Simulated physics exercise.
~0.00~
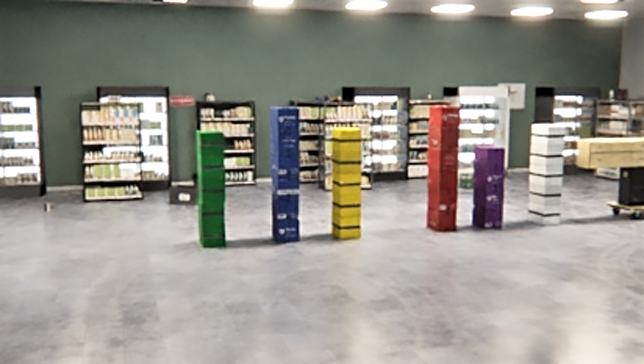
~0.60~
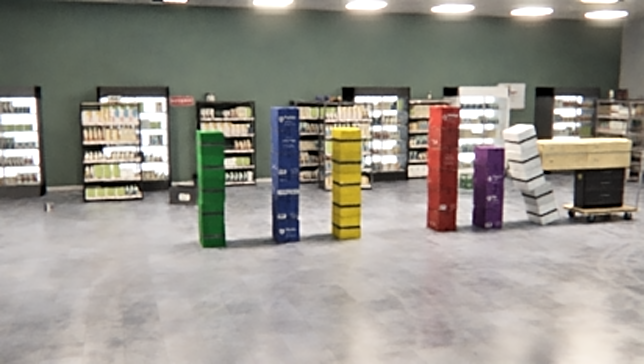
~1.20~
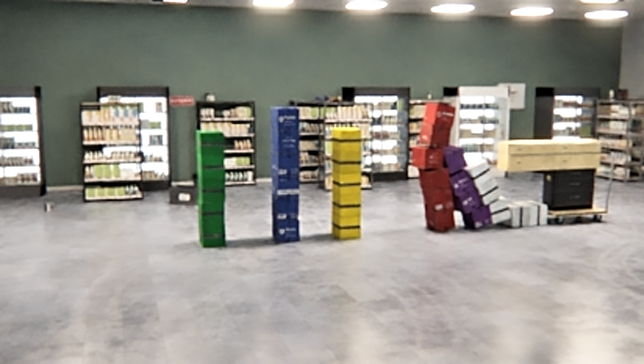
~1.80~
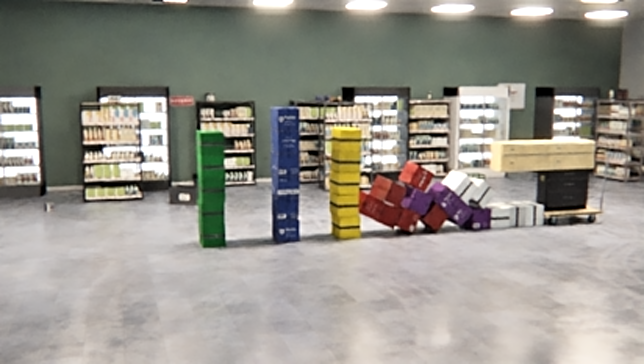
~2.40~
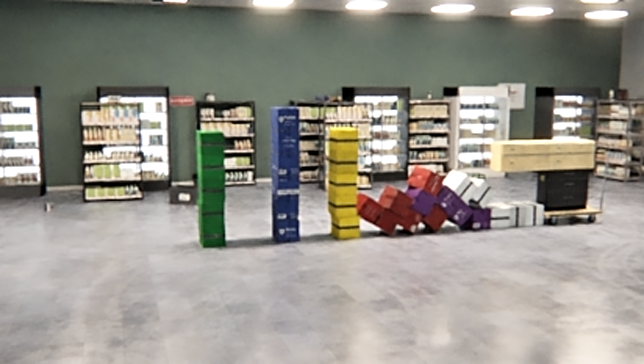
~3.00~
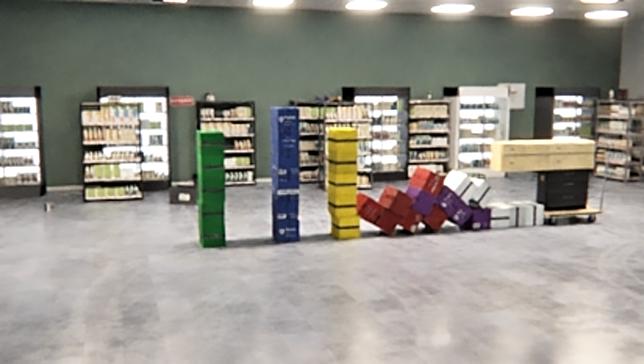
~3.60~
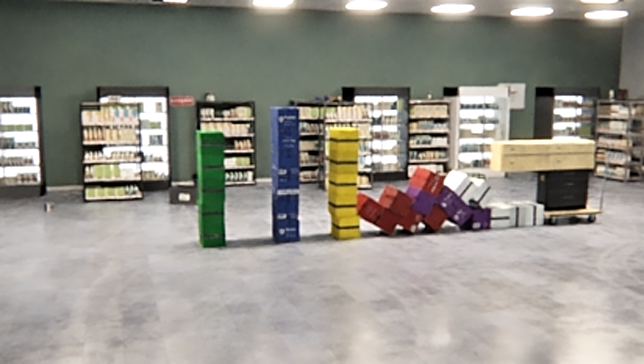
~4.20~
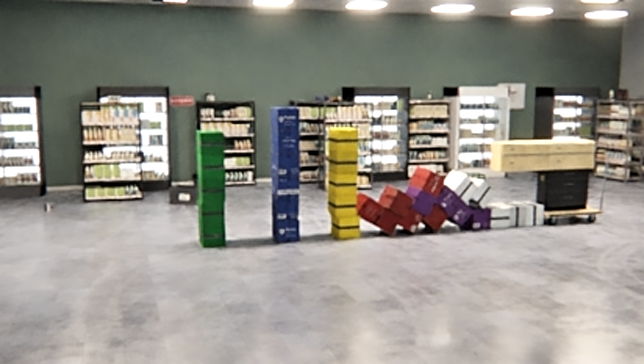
Tall stacks of cartons stand in a row across the grey floor of a shop, seen from a fixed viewpoint facing a dark green wall lined with lit shelves. From left to right they are green, blue, yellow, red, purple and white. A dark trolley carrying a long pale wooden case rolls in from the right and strikes the white stack, which buckles leftward. The white cartons topple into the purple stack, which tips against the red one. The red stack breaks and collapses leftward to the foot of the yellow stack. The trolley stops, the fallen cartons settle in a heap, and yellow, blue and green remain standing.
